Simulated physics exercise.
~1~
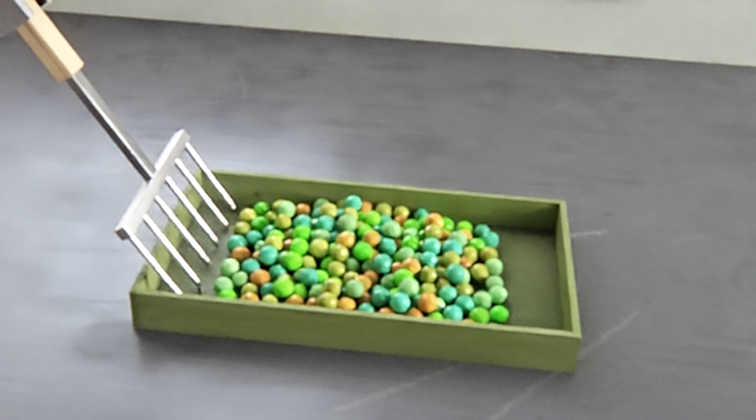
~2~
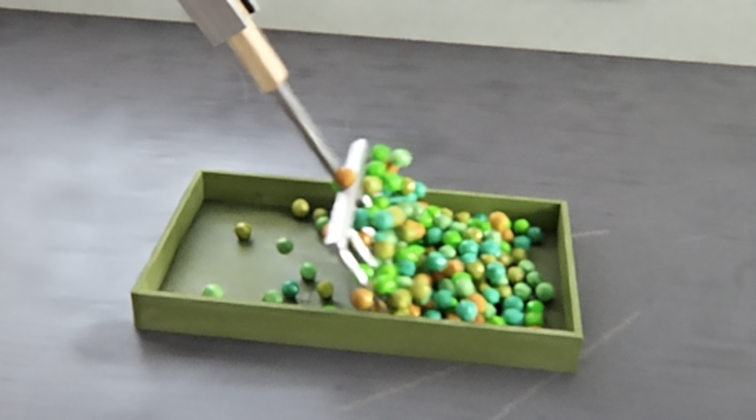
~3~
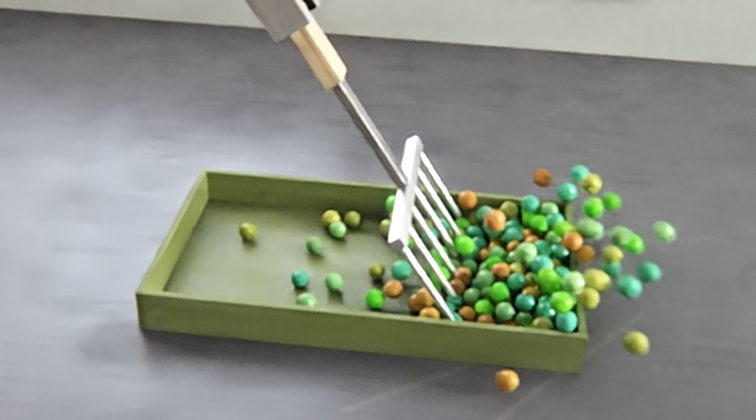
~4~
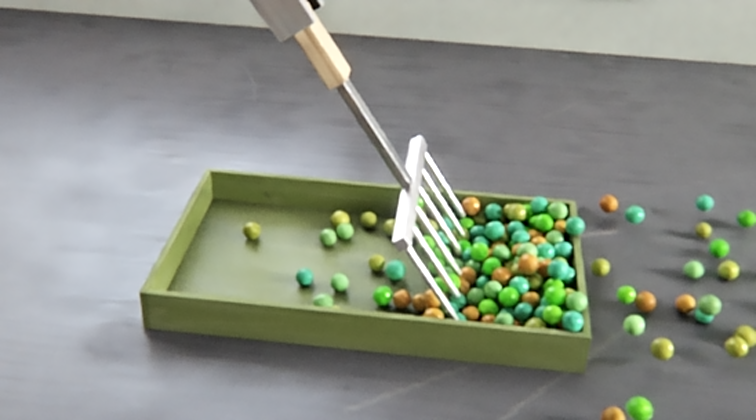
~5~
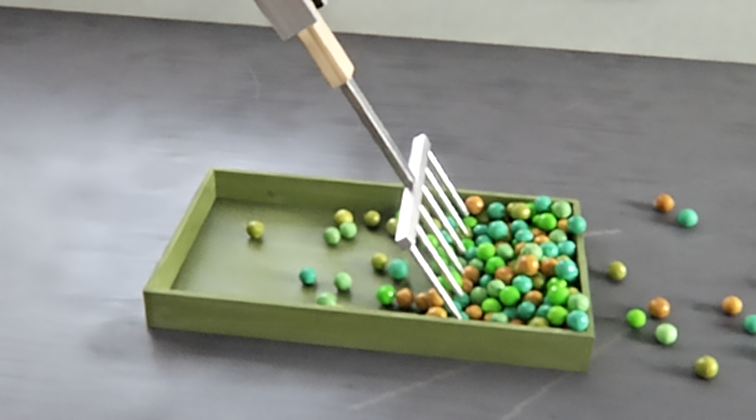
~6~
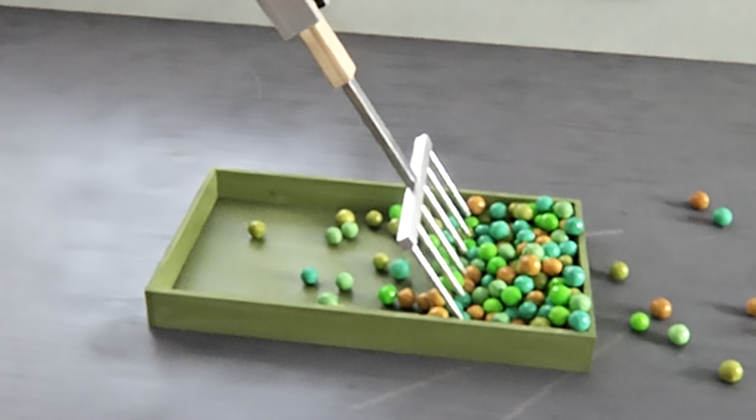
In this clip, a robot arm sweeps a metal comb rightward through green, teal and orange round sweets in a shallow green tin, piling most at the right end while some spill over onto the dark table, and the comb finally rests against the heap.
